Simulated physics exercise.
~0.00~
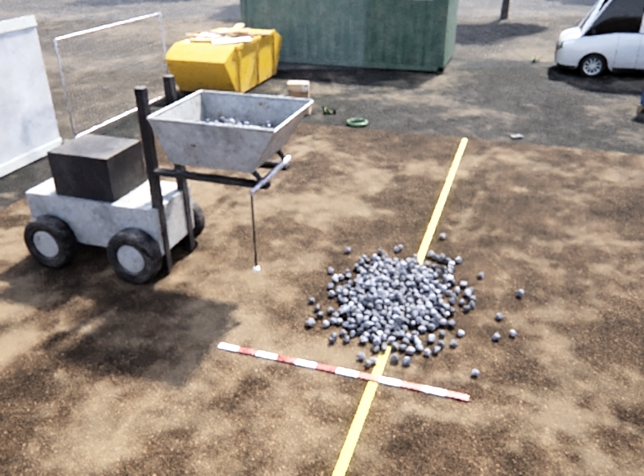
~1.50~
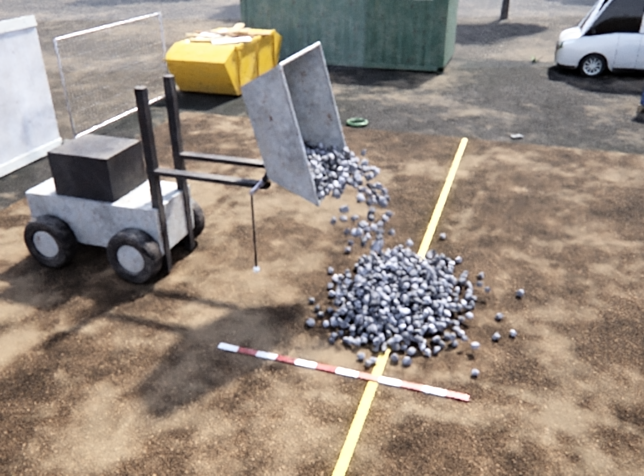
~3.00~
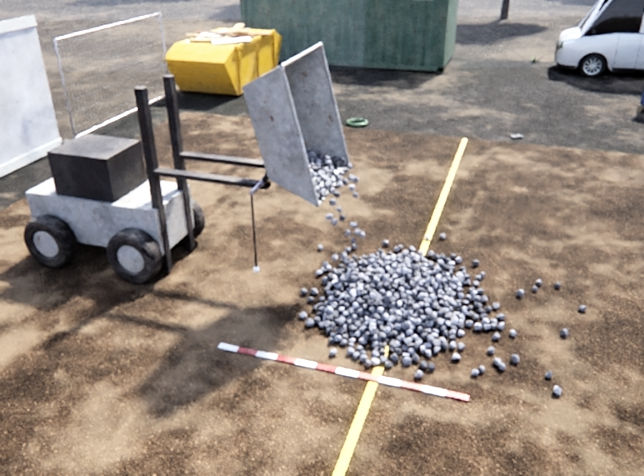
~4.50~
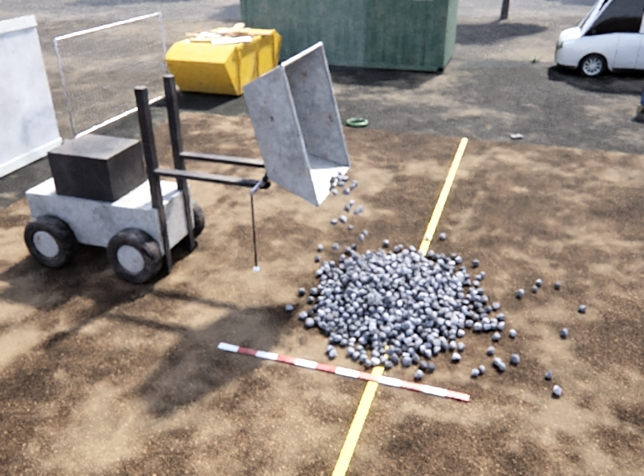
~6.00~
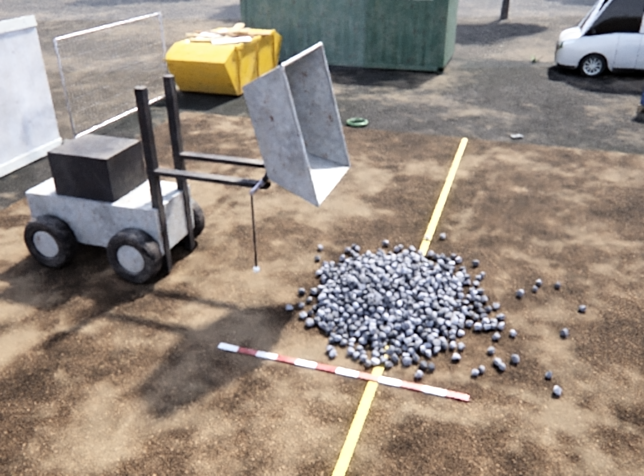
The clip shows a forklift tipping its grey skip of round grey stones forward onto a loose pile lying across a yellow line on brown ground; the stones pour out, the pile spreads wider, and the skip ends tilted and looking empty.
